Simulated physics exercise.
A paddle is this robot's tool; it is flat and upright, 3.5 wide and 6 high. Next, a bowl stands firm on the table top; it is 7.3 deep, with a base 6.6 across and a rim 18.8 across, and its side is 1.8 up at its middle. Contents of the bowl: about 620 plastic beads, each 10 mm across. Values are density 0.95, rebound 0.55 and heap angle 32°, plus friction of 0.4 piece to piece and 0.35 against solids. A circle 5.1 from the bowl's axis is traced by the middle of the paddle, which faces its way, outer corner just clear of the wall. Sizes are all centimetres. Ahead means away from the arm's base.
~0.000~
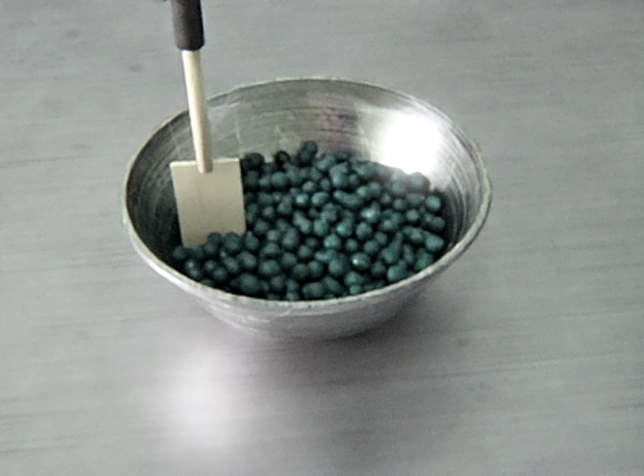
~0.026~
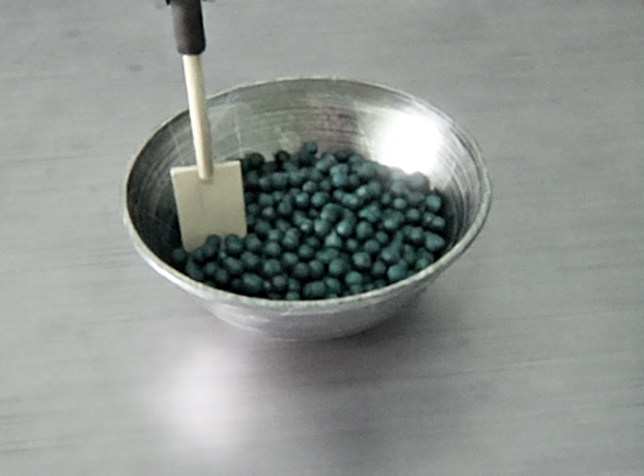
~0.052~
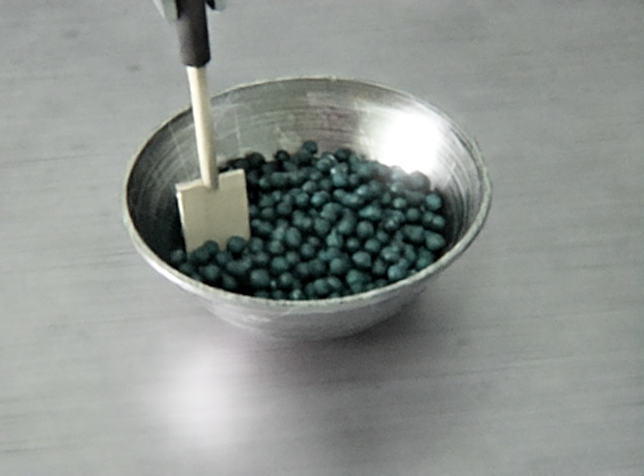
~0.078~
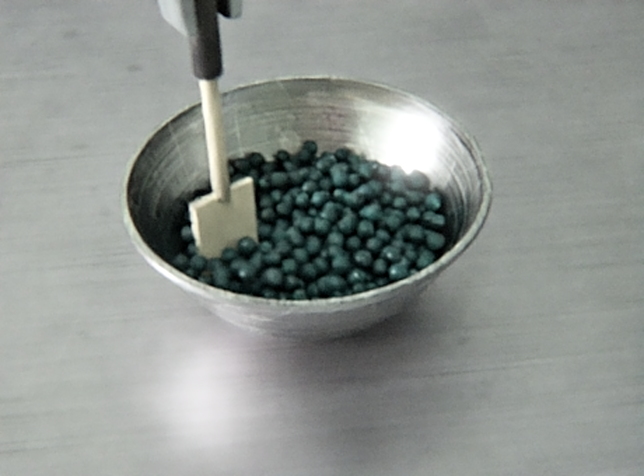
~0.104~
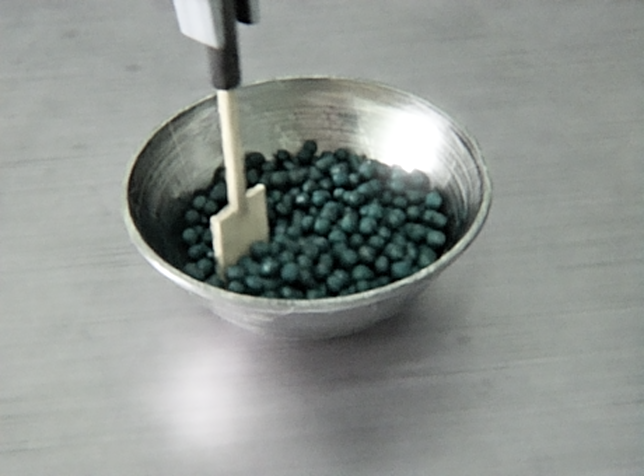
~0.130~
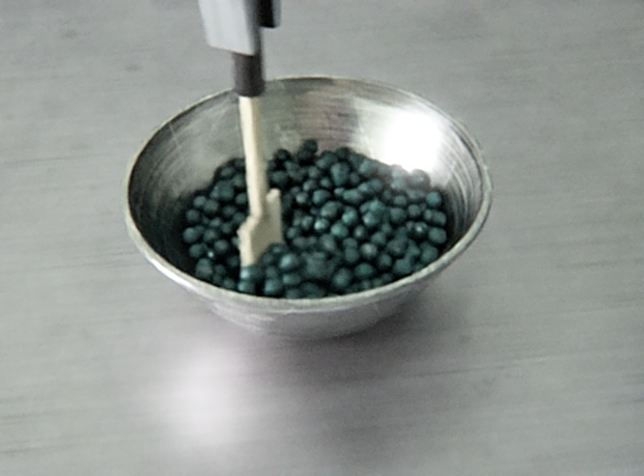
A robot arm pushing a pale paddle through dark green beads in a metal bowl, curving from the left side toward the front.
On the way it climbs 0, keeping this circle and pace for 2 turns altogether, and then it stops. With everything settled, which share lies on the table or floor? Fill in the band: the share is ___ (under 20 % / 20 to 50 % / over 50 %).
The share is under 20 %.
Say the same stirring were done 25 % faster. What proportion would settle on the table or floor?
Near 20 in a hundred, it would be.
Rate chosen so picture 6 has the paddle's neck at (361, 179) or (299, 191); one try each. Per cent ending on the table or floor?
Well, about 40 percent the first time and about 30 percent the second.
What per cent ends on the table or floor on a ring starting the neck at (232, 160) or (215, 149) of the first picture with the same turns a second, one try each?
0 and 10 %.
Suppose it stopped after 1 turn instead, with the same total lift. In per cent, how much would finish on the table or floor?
I'd expect around 5 per cent.
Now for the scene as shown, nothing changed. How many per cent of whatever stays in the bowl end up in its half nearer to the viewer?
Around 60 percent of it.
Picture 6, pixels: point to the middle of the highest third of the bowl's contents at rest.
It is centred near (260, 261).
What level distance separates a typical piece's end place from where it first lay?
My guess is close to 6 centimetres.
After 0.61 s, 319° round, highest piece 9 above the table; 591 in the bowl, 25 on the table or floor, 8 in flight or on the tool.
After 1.09 s, 219° round, highest piece 8 above the table; 560 in the bowl, 62 on the table or floor, 2 in flight or on the tool.
After 1.53 s, 0° round, highest piece 7 above the table; 548 in the bowl, 76 on the table or floor.
After 2.23 s, 0° round, highest piece 7 above the table; 548 in the bowl, 76 on the table or floor.
At rest, 548 in the bowl, 76 on the table or floor. That is 12 % on the table or floor.
